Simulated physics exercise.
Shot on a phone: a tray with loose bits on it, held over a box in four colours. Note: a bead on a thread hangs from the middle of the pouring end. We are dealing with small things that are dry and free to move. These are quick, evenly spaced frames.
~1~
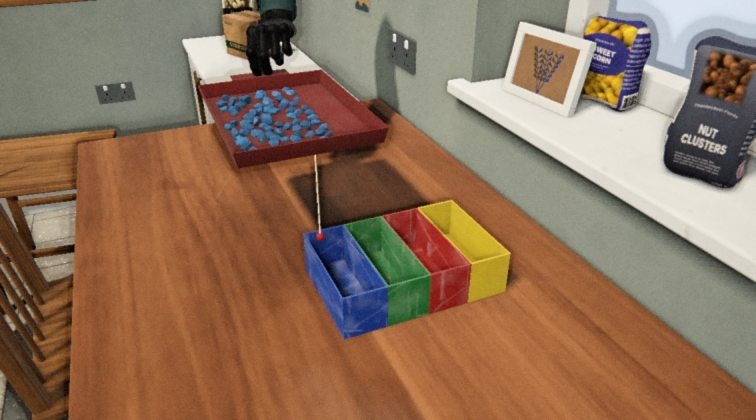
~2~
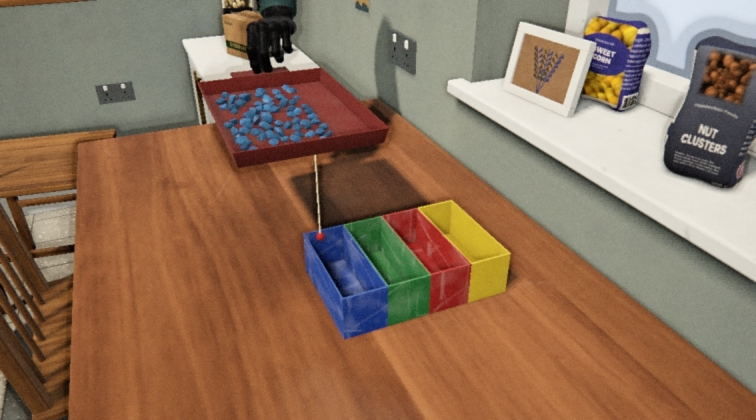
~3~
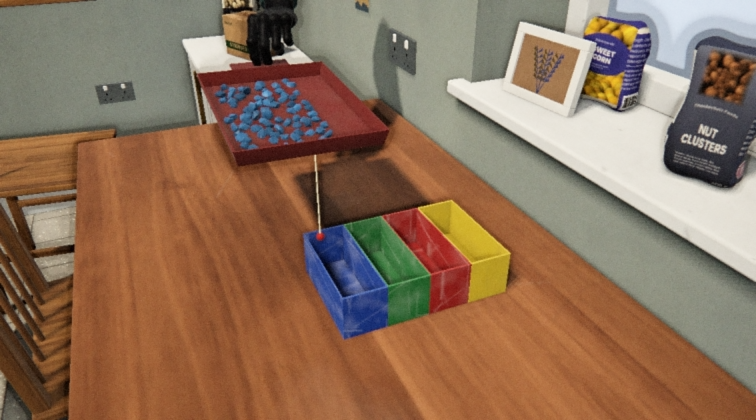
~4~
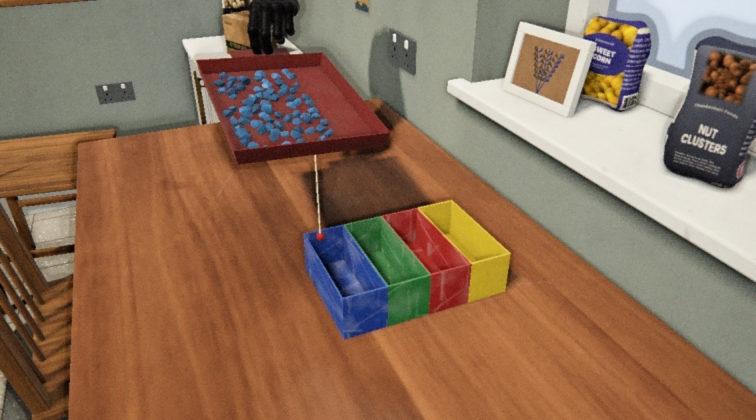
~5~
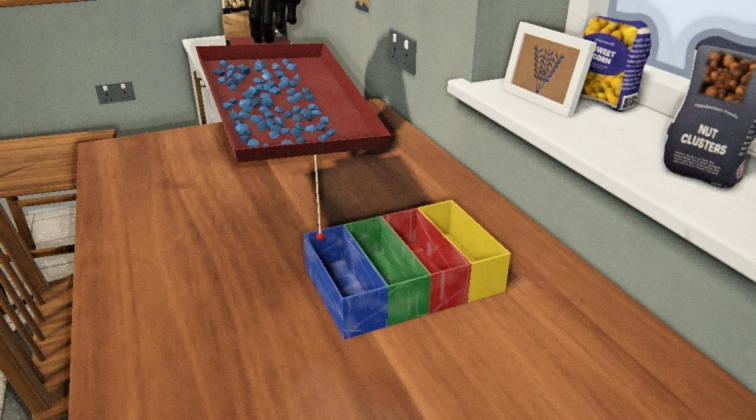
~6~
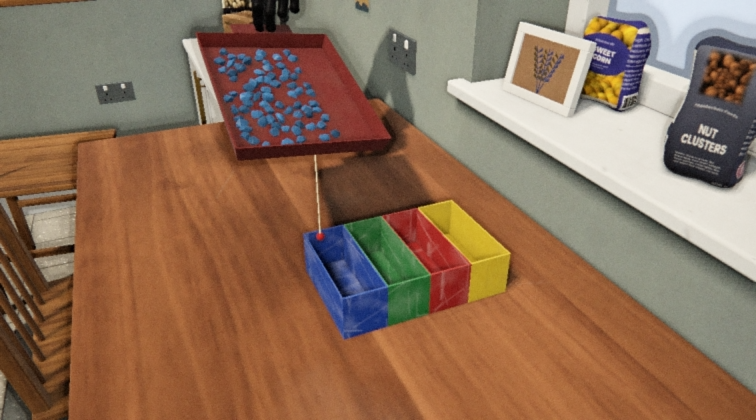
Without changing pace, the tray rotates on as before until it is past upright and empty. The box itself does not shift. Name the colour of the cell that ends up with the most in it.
Green.
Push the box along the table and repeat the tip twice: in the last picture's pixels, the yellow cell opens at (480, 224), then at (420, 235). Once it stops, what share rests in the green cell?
Respectively 40 percent and 20 percent.
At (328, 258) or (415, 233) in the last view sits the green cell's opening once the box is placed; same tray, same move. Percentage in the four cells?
First case: Some 100 %; second case: Some 80 %.
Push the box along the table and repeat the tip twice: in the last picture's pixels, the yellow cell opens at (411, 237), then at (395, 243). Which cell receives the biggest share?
First: Red. Second: That yellow cell.
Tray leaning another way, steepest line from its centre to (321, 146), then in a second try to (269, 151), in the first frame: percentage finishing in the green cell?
30 % and 0 %, roughly.
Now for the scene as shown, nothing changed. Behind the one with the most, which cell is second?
Rank 2: The cell in blue.
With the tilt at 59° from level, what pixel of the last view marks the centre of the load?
The load is centred around (338, 132).
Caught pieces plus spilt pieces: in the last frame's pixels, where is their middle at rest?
Last view, resting centre - approx. (379, 285).
Shortly afterwards, tray tipped steeply; all but a few on the tray; only a few falling or outside the box.
Next, tray tipped right over; near half on the tray; near a quarter in the green cell; a little in the red cell; a little in the blue cell; a little falling or outside the box.
Some moments later, tray tipped past a quarter turn; near two thirds in the green cell; near a quarter in the blue cell; a little in the red cell; only a few falling or outside the box.
In the end, tray tipped past a quarter turn; near two thirds in the green cell; near a quarter in the blue cell; a little in the red cell; none at all in the yellow cell; only a few outside the box.
